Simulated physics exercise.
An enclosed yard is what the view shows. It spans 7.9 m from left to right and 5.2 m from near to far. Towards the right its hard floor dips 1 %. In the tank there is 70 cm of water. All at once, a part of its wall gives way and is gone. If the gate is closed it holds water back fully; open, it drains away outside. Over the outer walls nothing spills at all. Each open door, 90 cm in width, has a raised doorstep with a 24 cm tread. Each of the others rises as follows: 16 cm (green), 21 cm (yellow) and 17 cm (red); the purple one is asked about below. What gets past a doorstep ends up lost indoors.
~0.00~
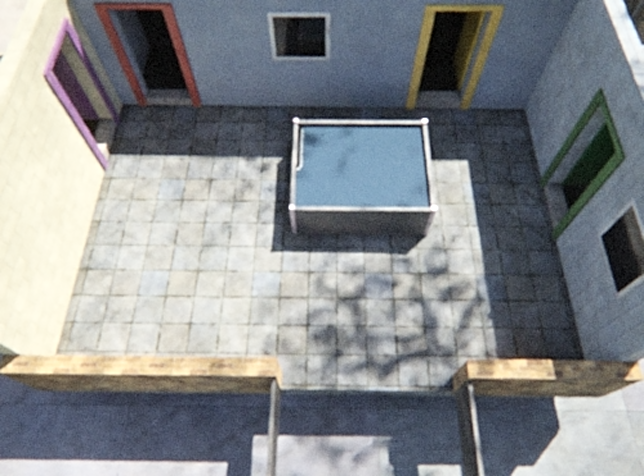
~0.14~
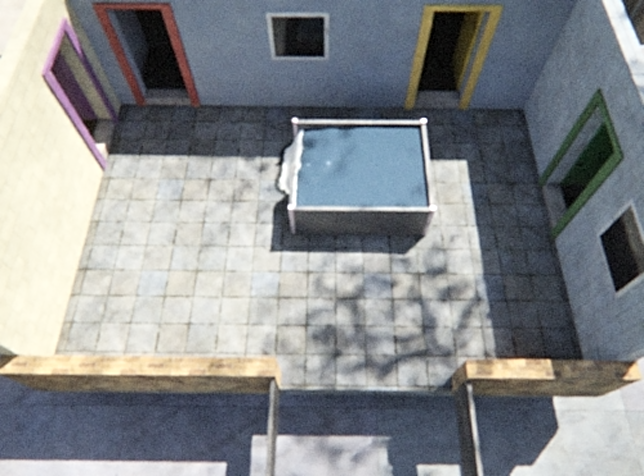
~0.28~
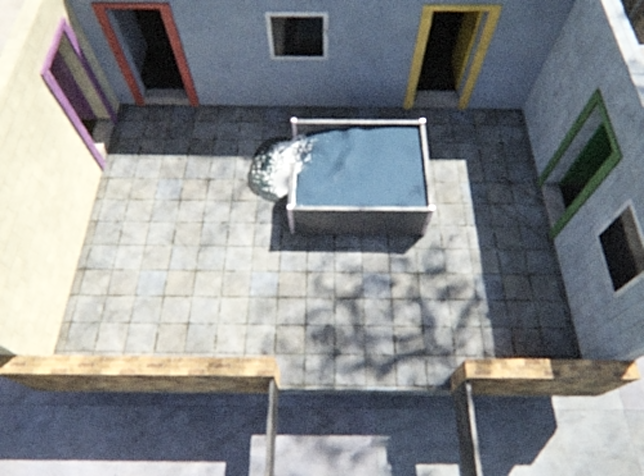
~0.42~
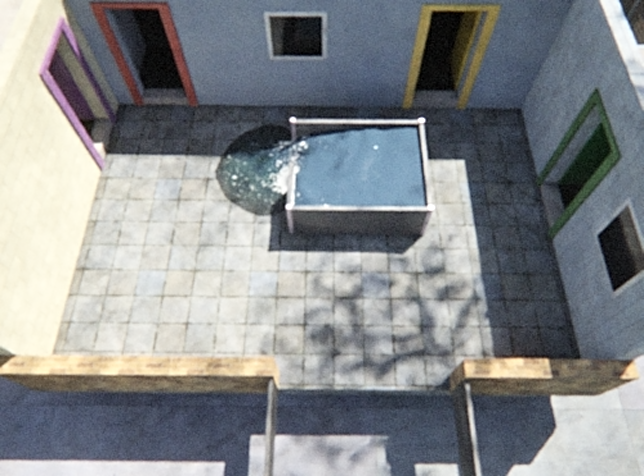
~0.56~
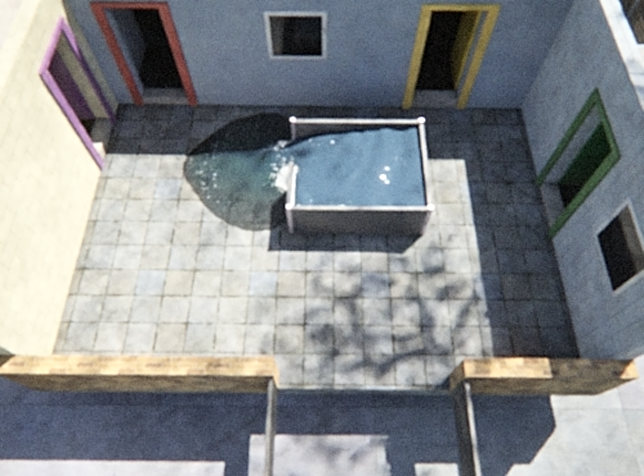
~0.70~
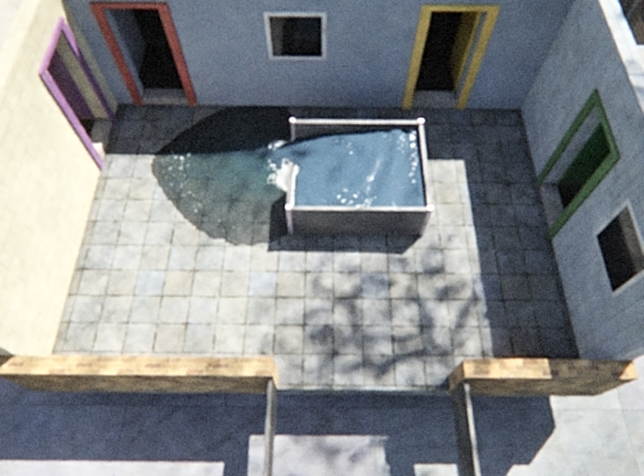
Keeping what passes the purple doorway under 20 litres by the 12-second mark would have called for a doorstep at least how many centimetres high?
It would have called for about 24 cm.
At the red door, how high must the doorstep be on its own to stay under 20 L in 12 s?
For red: Close to 18 cm.
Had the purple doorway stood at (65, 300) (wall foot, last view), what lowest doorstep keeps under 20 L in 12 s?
Close to 10.5 cm at the least.
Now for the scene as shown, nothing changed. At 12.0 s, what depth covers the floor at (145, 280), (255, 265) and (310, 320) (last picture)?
Going through the spots in order gives 7, 4 and 5 centimetres.
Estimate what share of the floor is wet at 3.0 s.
Wet share: Around 35 %.
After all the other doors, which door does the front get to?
It's the green door.
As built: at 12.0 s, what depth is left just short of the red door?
You'd measure close to 5.5 cm there.
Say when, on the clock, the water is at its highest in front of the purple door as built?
2.2 s.
After 1.4 s water covers 25 % of the floor, deepest (40 cm) near (291, 164); 22 cm at the purple door, 0 litres in over its 20 cm doorstep.
After 3.0 s water covers 35 % of the floor, deepest (32 cm) near (162, 117); 27 cm at the purple door, 36 litres in over its 20 cm doorstep.
After 12.0 s water covers 95 % of the floor, deepest (14 cm) near (572, 363); 4 cm at the purple door, 47 litres in over its 20 cm doorstep.
At the purple door as built, the water arrived by 1.1 s and peaked near 33 cm at 2.2 s.
Run again over the same 12 s with other heights there, 51 litres in over 19.5 cm, 13 litres over 26 cm. The limit of 20 litres is kept from about 24 cm up.
